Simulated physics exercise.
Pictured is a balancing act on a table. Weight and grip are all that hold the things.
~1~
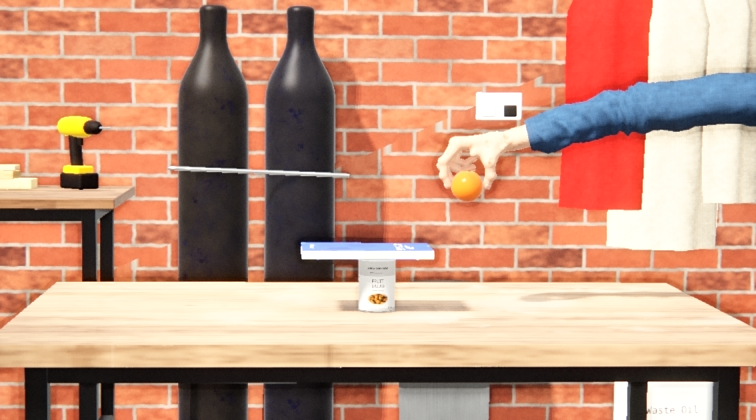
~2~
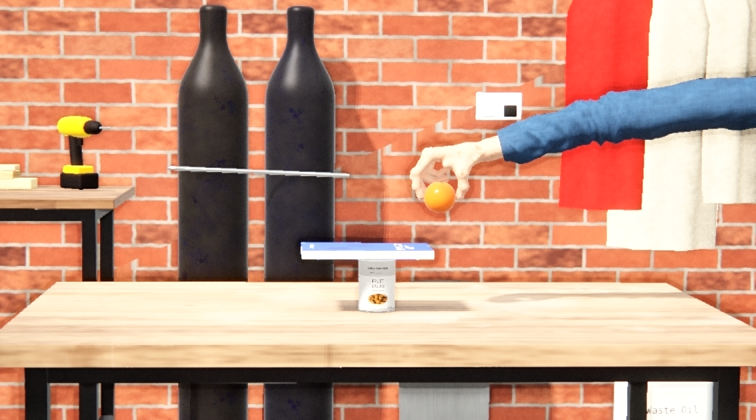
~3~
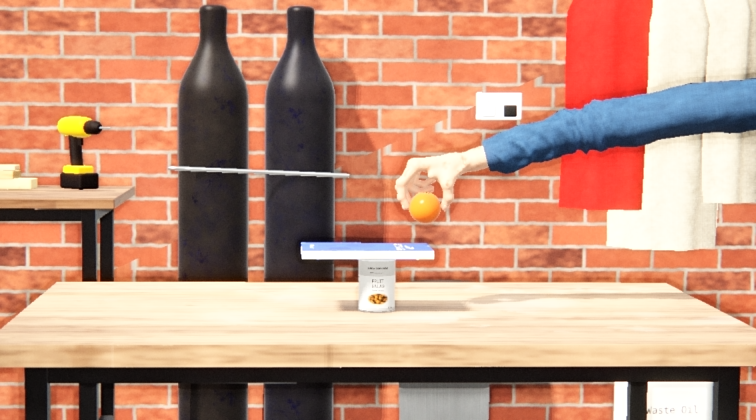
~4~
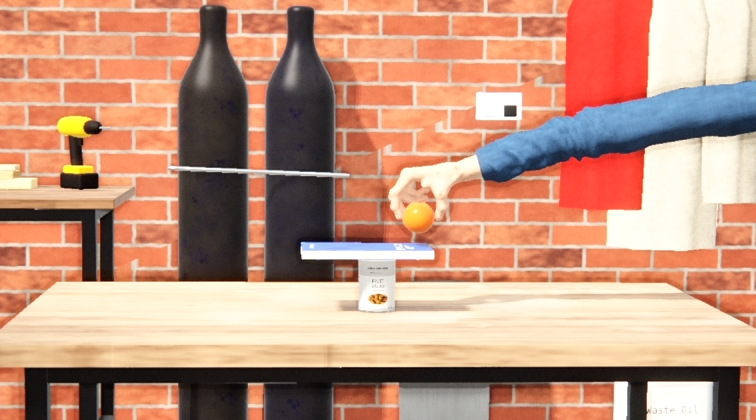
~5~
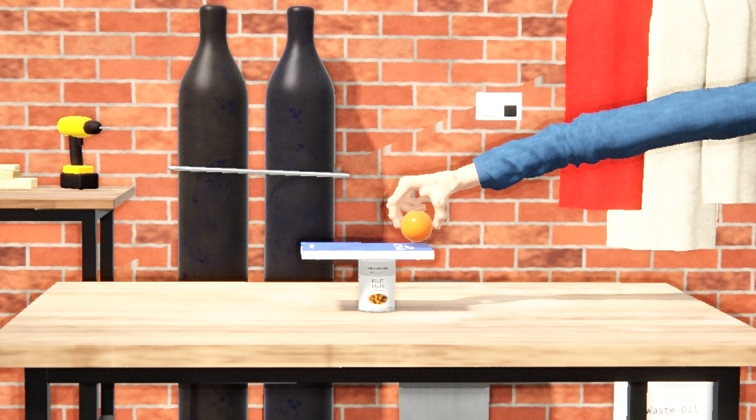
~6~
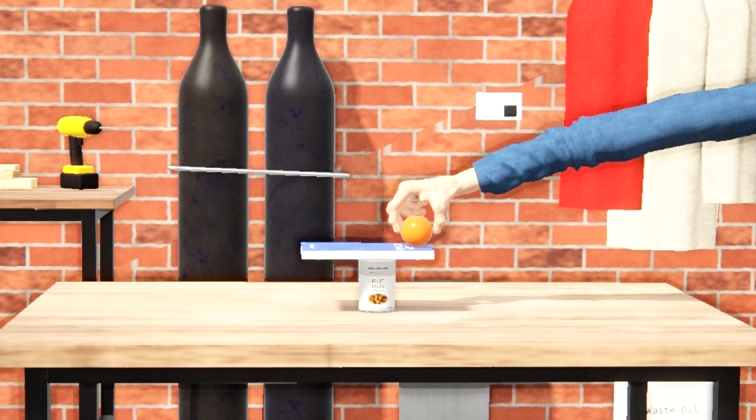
To begin with, a hand in a blue sleeve holds an orange tomato above and to the right of a flat blue-and-white slab balanced on a small white container on a wooden table. The arm moves left and down, then lowers the tomato onto the slab's right end, fingers still around it.
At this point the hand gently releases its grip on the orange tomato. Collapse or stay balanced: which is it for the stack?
Stays balanced.
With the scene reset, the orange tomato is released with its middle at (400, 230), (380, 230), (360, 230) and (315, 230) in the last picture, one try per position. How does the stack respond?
So it stays steady first, stays steady next, stays steady after that, and tips over last.
Then, 0.50 s past the last view, nothing moves.
Then, 1.10 s past the last view, orange tomato resting near (417, 231).
Then, 1.70 s past the last view, orange tomato resting near (418, 231).
Finally, all 3 still in place. Final places as the last picture's camera would see them, orange tomato near (418, 231). The stack keeps its balance.
